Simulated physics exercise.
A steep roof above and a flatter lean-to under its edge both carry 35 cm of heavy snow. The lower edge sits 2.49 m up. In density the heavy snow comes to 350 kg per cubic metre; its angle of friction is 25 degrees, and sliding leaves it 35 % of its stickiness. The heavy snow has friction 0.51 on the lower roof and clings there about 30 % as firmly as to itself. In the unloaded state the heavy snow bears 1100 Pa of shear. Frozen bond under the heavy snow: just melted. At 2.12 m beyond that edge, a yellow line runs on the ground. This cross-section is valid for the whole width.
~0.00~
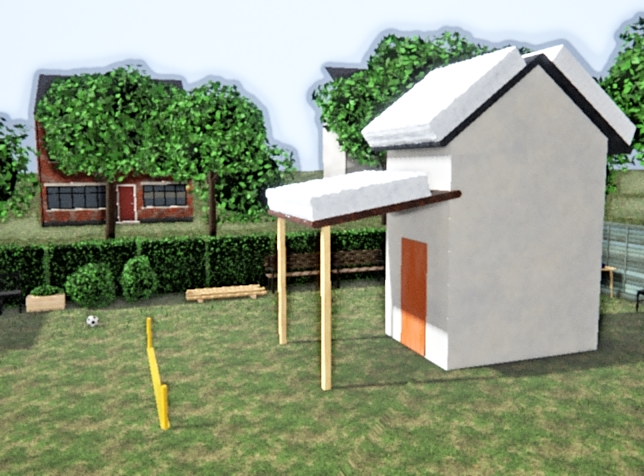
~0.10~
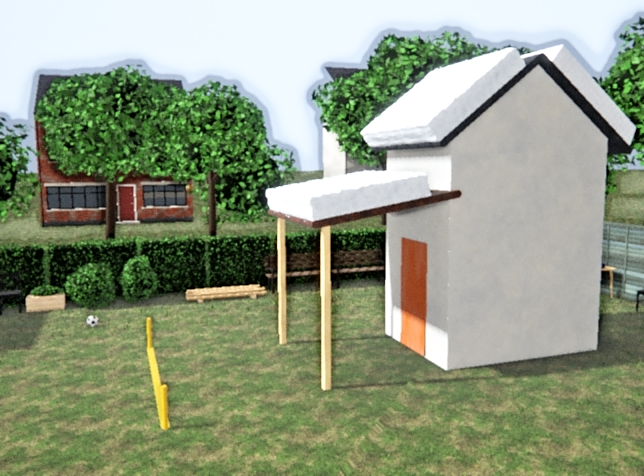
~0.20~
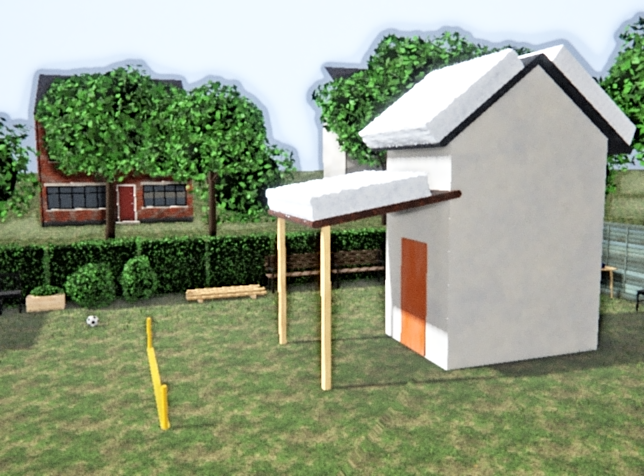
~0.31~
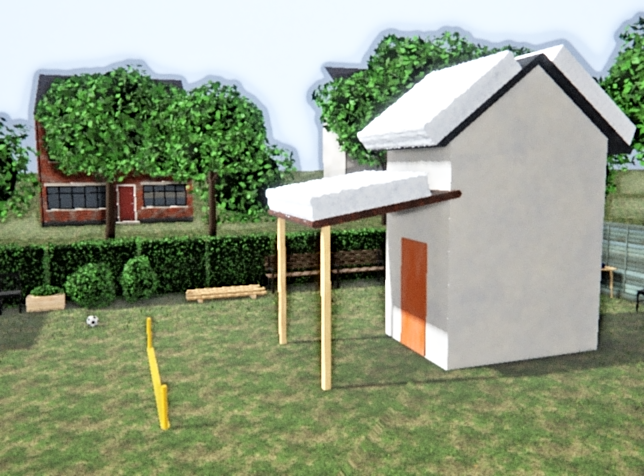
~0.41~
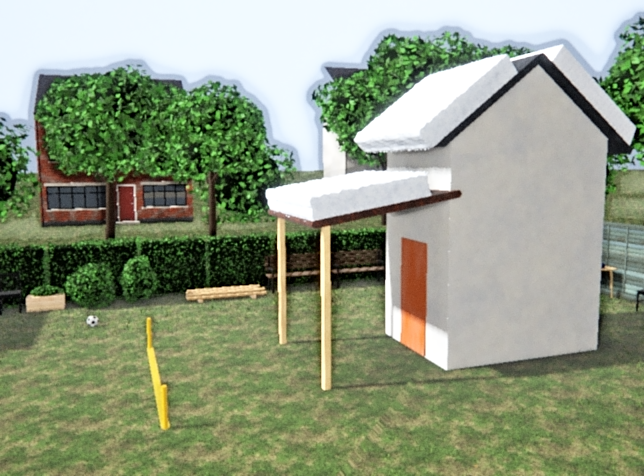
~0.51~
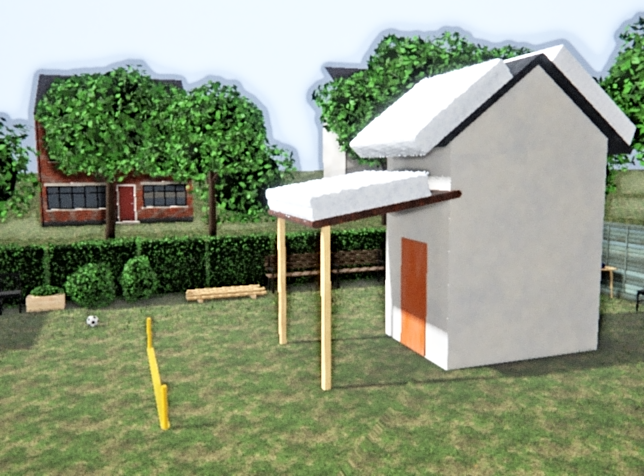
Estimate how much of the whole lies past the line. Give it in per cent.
0 %.
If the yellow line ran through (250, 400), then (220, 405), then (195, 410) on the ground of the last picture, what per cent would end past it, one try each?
One by one: 0 in a hundred, 0 in a hundred, 0 in a hundred.
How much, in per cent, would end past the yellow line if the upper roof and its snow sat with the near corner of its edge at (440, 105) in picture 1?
It would then be around 0 percent.
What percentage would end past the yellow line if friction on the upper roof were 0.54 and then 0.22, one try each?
First some 0 %, after that some 0 %.
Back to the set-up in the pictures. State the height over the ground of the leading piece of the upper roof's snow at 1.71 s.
3.0 m, roughly.
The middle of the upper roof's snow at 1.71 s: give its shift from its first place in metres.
I'd put it near 1.6 m.
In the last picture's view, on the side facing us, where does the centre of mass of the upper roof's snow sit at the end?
Near pixel (401, 165).
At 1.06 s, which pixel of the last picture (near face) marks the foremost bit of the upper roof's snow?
Near (373, 166).
By 1.06 s, none is below the lower edge and 0 % is past the line.
By 1.71 s, none is below the lower edge and 0 % is past the line.
By 2.35 s, none is below the lower edge and 0 % is past the line.
By 3.00 s, none is below the lower edge and 0 % is past the line.
By 4.90 s, at the end, none is below the lower edge and 0 % is past the line.
